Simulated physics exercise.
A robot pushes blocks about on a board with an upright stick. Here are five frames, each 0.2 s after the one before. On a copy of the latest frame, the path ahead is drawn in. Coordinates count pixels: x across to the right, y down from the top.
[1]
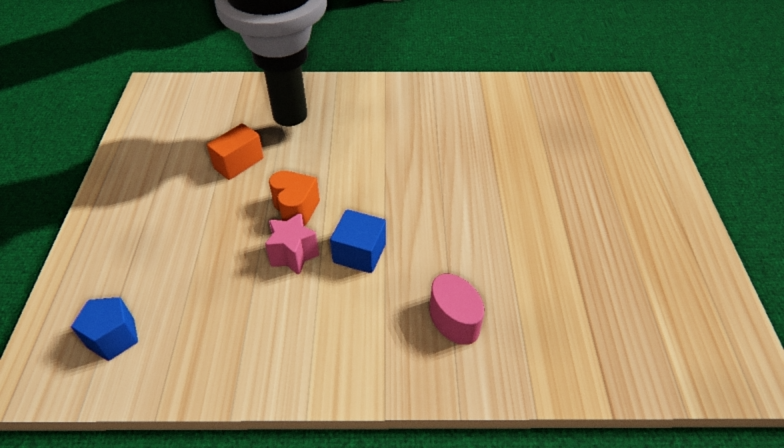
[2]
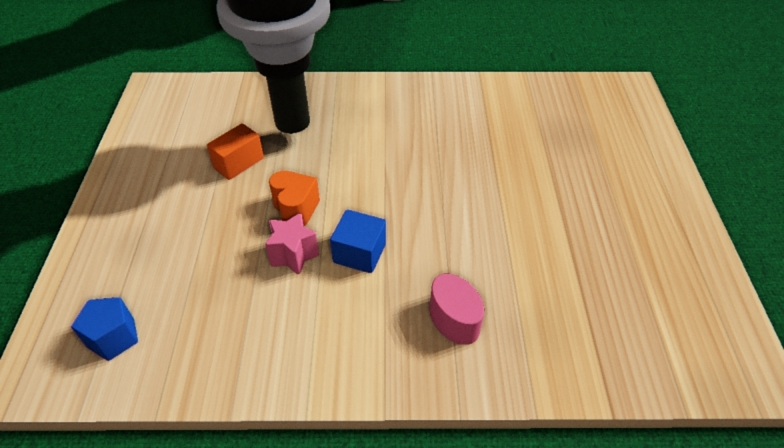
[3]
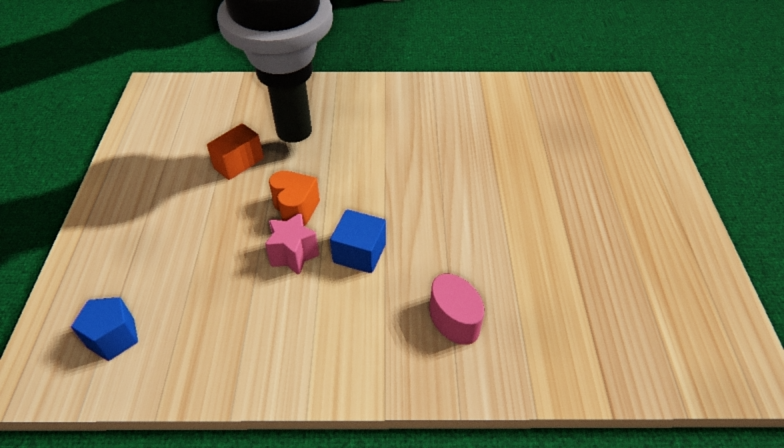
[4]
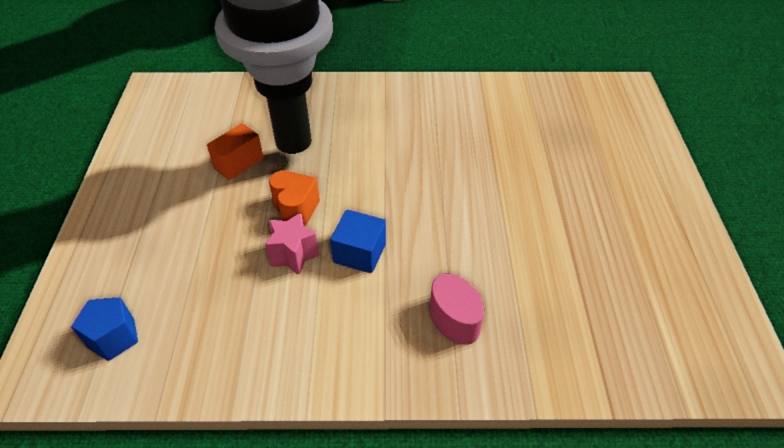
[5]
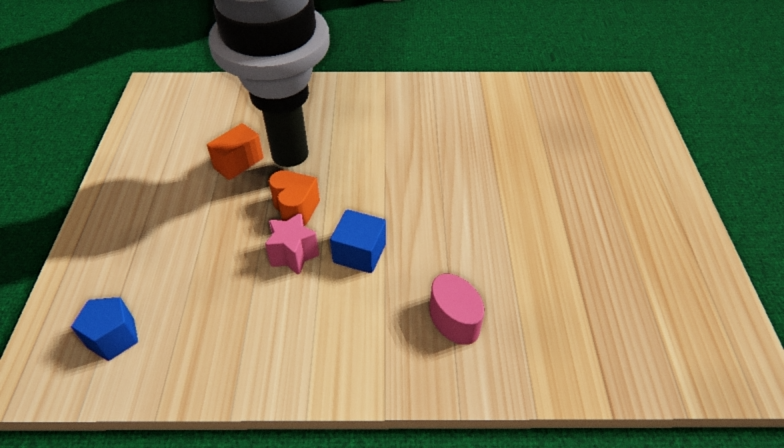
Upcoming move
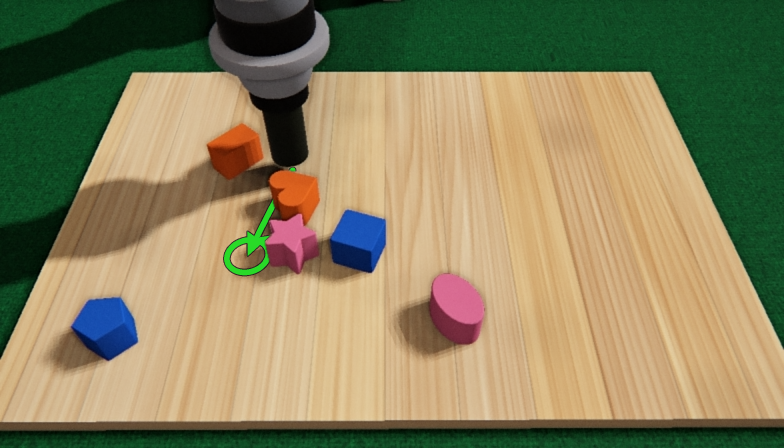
A black upright stick moved slowly down the wooden board, passing to the right of the orange oblong block and nearing the orange heart above the pink star, while all the blocks stayed still.
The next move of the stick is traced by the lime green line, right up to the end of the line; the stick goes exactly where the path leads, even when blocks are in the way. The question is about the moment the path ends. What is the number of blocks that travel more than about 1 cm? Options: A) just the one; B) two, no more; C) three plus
(B)
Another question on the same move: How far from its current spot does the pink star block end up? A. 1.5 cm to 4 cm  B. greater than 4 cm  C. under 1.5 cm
My pick is A.
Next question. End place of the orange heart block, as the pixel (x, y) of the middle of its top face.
Its top centre is at about (292, 217).
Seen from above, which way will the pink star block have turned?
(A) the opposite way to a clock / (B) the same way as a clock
That would be B.
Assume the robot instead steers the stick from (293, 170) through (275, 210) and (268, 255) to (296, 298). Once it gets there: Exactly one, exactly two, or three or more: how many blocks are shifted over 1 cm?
The count is two.
The line goes from (293, 170) directly to (248, 256).
What follows on the original path. One third of the way, stick (275, 182); pink star block (291, 234), turned 15° clockwise; orange heart block (293, 199), turned 30° anticlockwise.
Two thirds of the way, stick (259, 211); pink star block (301, 244), turned 40° clockwise; orange heart block (292, 215), turned 85° anticlockwise.
At the end, stick (243, 241); orange oblong block unmoved; pink star block (303, 246), turned 40° clockwise; orange heart block (292, 217), turned 95° anticlockwise.
